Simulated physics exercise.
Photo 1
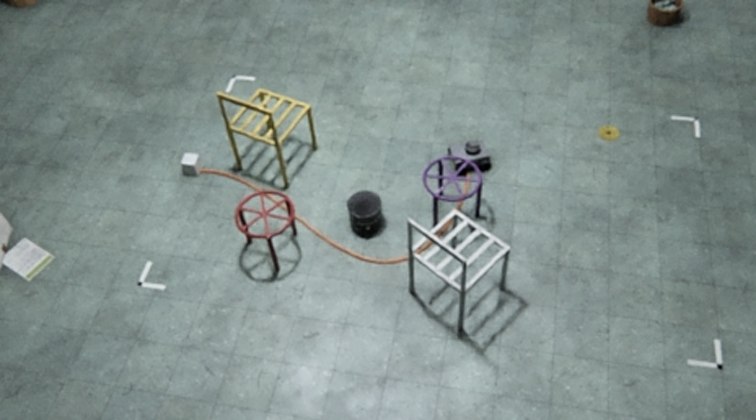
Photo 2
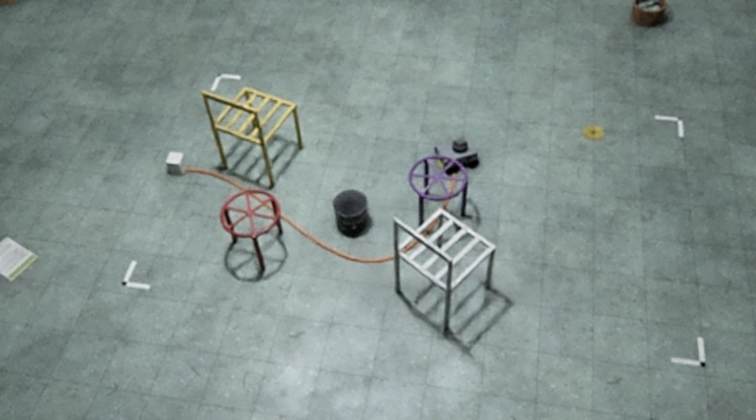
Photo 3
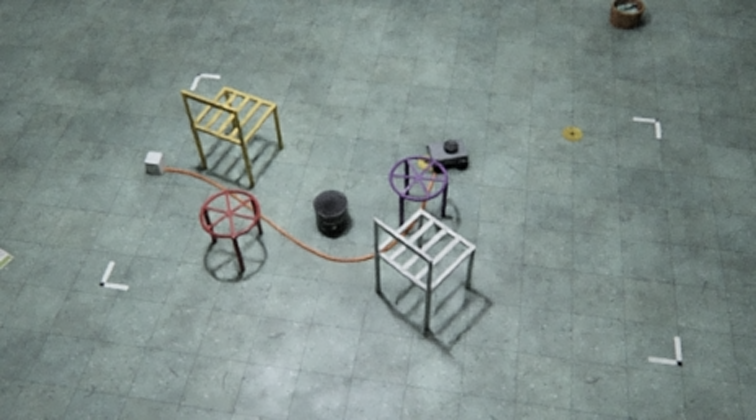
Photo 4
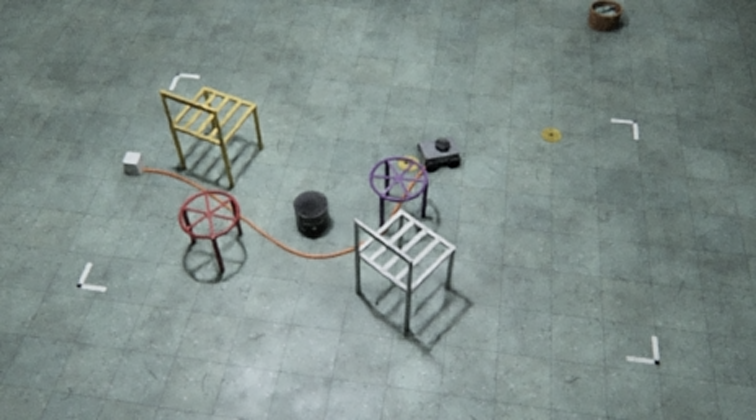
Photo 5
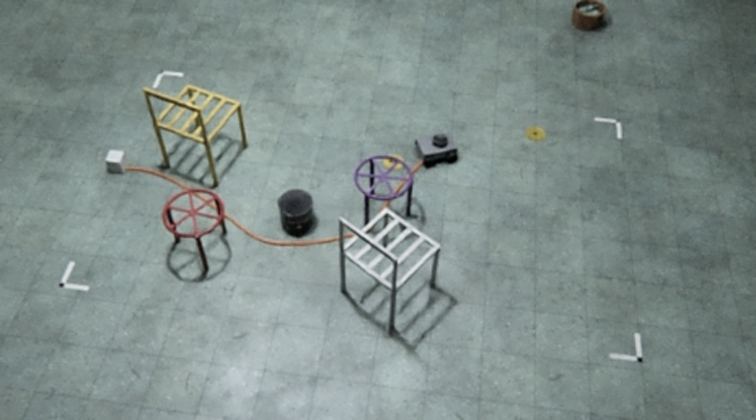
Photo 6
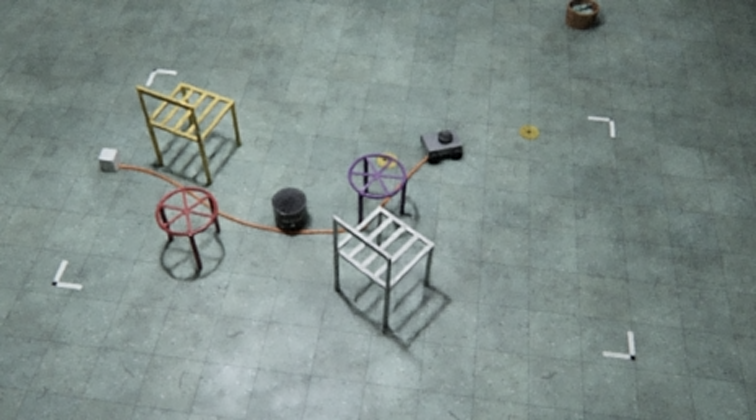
A white chair stands near a purple stool on a grey-green floor, seen from high above at an angle. A yellow chair, red stool and black bin stand to the left, with an orange lead winding from a small white block among the furniture to a dark cart. As the view drifts right, the cart turns and creeps away from the purple stool, drawing the lead's sagging curve shallower and closer to the bin.
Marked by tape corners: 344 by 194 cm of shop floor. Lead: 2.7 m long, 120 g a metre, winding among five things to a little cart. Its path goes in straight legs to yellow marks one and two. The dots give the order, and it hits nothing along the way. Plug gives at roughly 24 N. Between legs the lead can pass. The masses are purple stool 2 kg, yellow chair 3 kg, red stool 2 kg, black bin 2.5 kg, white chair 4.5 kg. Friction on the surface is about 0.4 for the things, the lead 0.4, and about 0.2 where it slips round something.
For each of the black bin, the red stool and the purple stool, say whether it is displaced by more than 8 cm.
Black bin: Displaced, red stool: Not displaced, purple stool: Displaced.
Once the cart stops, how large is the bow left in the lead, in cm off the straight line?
Roughly 70 centimetres.
Next, cart at (486, 142), 20 N at the fixed end; black bin 28 cm off its start, purple stool 18 cm off its start.
Then, cart at (501, 137), plug out; black bin 31 cm off its start, purple stool 20 cm off its start.
After that, cart at (440, 149), plug out; black bin 31 cm off its start at (297, 163), purple stool 20 cm off its start at (377, 150).
Later, cart at (388, 159), plug out; black bin 31 cm off its start, purple stool 20 cm off its start.
At the end, cart at (388, 159), plug out; black bin 31 cm off its start at (297, 163), purple stool 20 cm off its start at (377, 150), red stool 0 cm off its start at (186, 210).
